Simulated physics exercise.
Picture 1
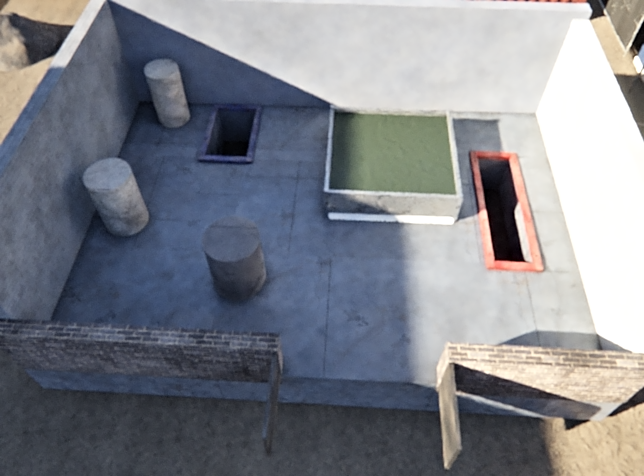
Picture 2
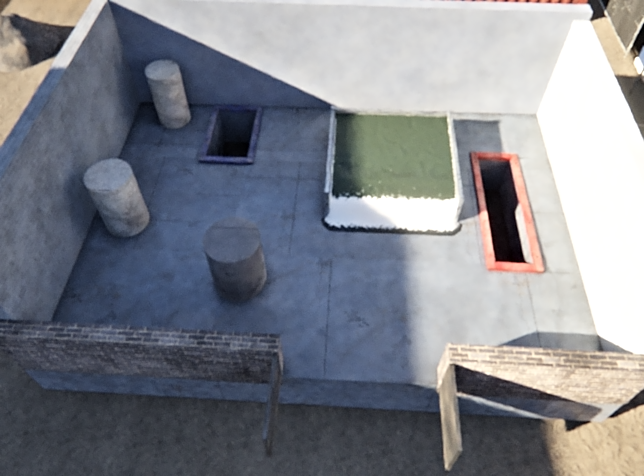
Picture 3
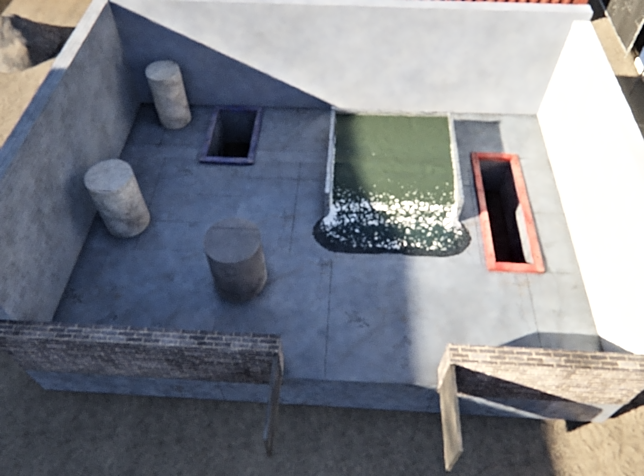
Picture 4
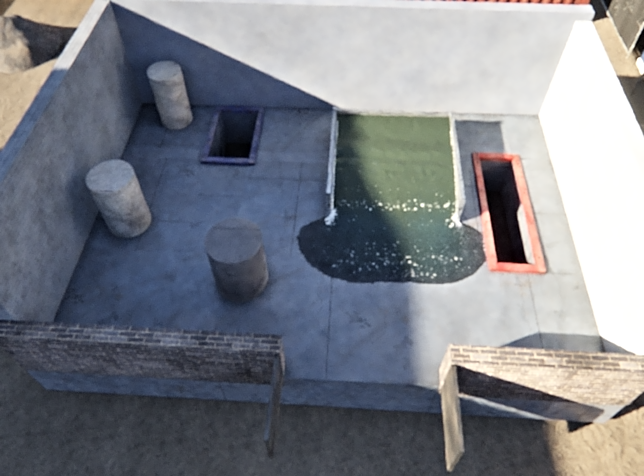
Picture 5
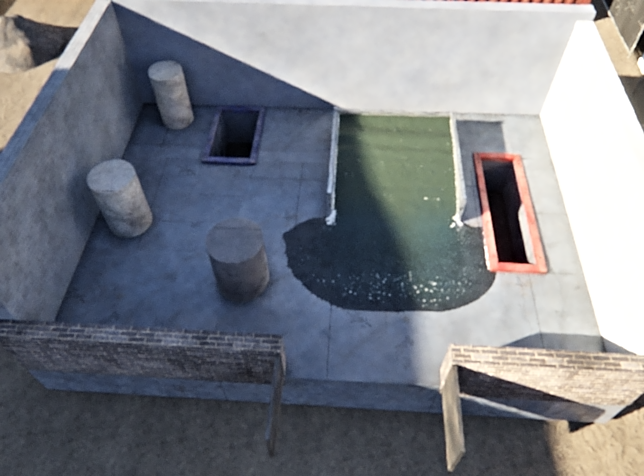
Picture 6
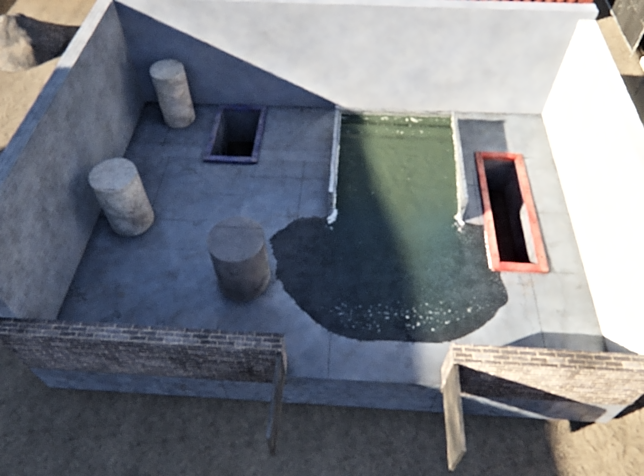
Green water burst from the front of a raised tank in a walled plot, foaming at first, then spread across the grey floor in a wide, dark pool between a pillar and a red-edged pit.
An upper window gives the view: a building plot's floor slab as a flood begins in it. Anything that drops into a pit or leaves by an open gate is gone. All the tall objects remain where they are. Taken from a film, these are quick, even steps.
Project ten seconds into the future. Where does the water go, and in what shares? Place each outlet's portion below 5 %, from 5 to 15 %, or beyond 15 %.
My prediction: The gate ends up with a share topping fifteen per cent; the red pit ends up with a share that stays below five per cent; the blue pit ends up with a share that stays below five per cent.
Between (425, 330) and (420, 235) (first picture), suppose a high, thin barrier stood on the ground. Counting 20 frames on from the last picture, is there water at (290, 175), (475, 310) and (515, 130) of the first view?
Same order as asked - unsoaked, soaked, unsoaked.
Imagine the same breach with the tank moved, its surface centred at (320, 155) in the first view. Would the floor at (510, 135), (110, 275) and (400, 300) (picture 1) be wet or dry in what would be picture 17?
Checking the three spots, I get high and dry, swamped, swamped.
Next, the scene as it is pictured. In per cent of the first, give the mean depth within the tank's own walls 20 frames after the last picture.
My reading is roughly 20 in a hundred.
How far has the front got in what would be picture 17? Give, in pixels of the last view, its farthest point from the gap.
By then the tip should be at about (146, 351).
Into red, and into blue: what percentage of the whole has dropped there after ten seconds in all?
Close to 2 in a hundred and 0 in a hundred, in that order.
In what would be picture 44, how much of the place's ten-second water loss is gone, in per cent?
Estimate: Some 85 %.
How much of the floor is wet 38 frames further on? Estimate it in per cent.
I'd say close to 55 per cent.
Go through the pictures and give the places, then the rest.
The water tank at (391, 152) is whole and still, in the first picture.
Water pours out at (391, 209) and has run to (456, 228), in the second picture.
Water pours out at (391, 211) and has run to (465, 240), in the third picture.
The front is at (474, 265), out from the gap at (393, 212), in the fourth picture.
Water pours out at (394, 212) and has run to (333, 299), in the fifth picture.
The front is at (345, 331), out from the gap at (395, 212), in the sixth picture.
A moment on, water covers 30 % of the floor; the gate 4 %, the red pit 0 %, the blue pit 0 %.
Next, water covers 35 % of the floor; the gate 16 %, the red pit 0 %, the blue pit 0 %.
Then, water covers 45 % of the floor; the gate 33 %, the red pit 0 %, the blue pit 0 %.
Later, water covers 55 % of the floor; the gate 48 %, the red pit 1 %, the blue pit 0 %.
In the end, water covers 75 % of the floor; the gate 57 %, the red pit 1 %, the blue pit 0 %.
